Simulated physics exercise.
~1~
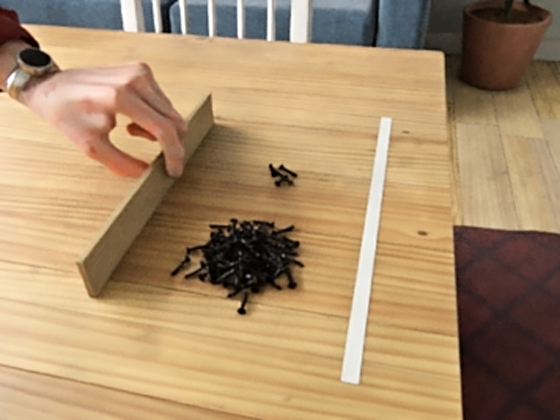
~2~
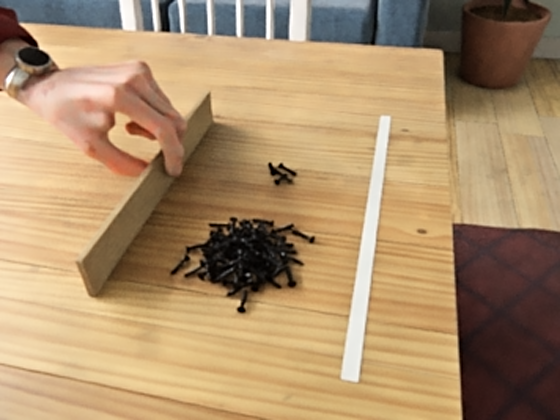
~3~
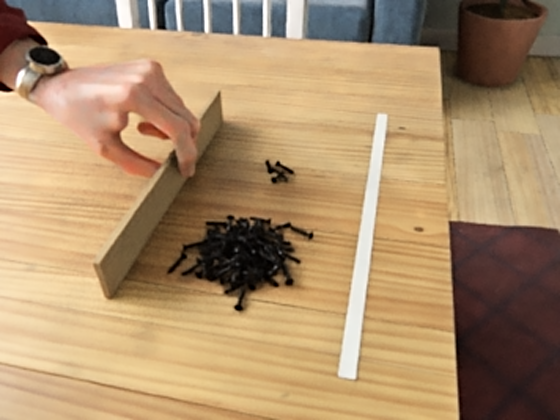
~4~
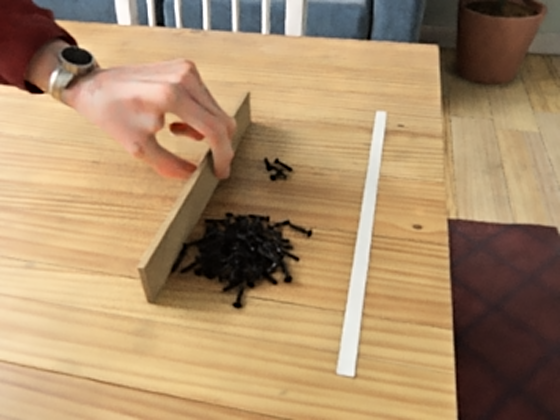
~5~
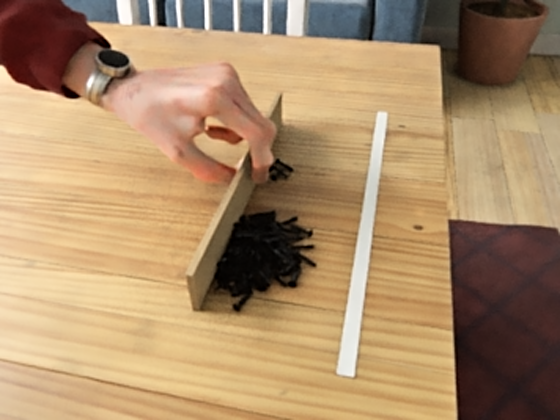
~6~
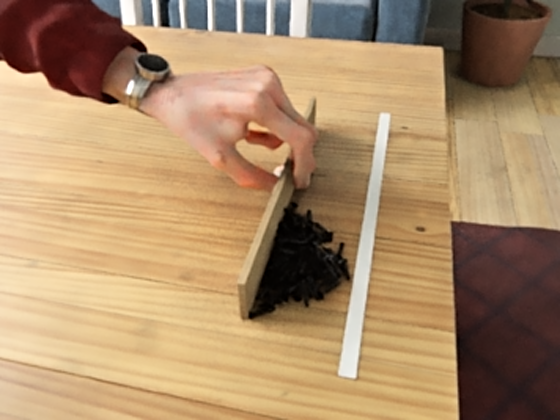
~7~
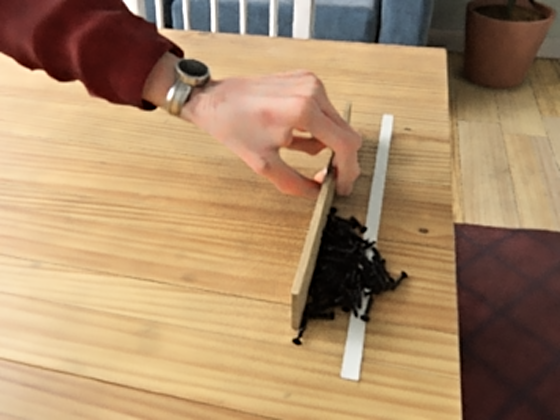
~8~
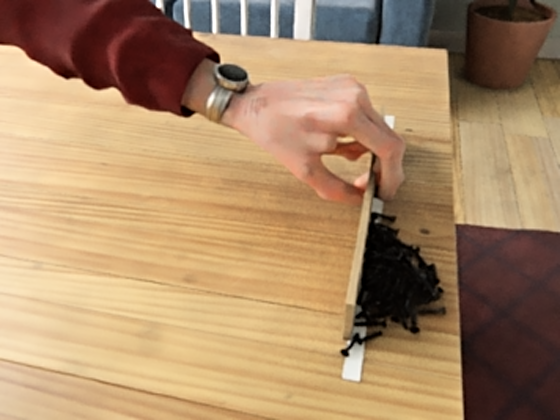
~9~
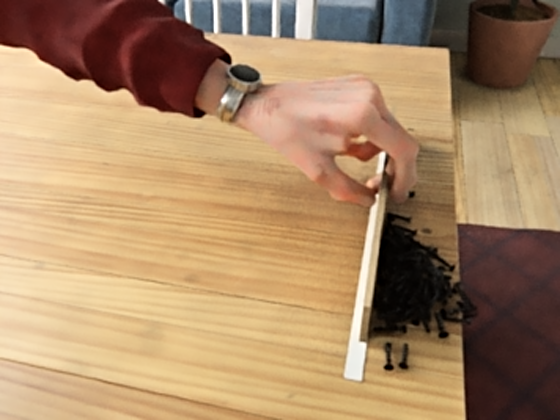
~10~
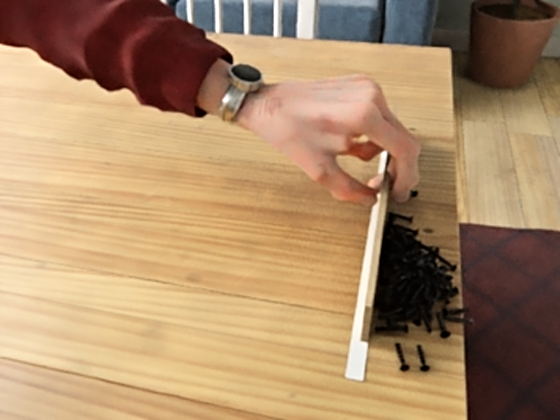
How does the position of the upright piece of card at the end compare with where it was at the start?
At the start the card stands to the left of the screws, well away from the white tape. By the end it has been moved right and stands at the tape, near the table's right edge.
Hand pushing upright card rightward, sweeping black screws across wooden table, stopping at white tape with a few screws over the edge.
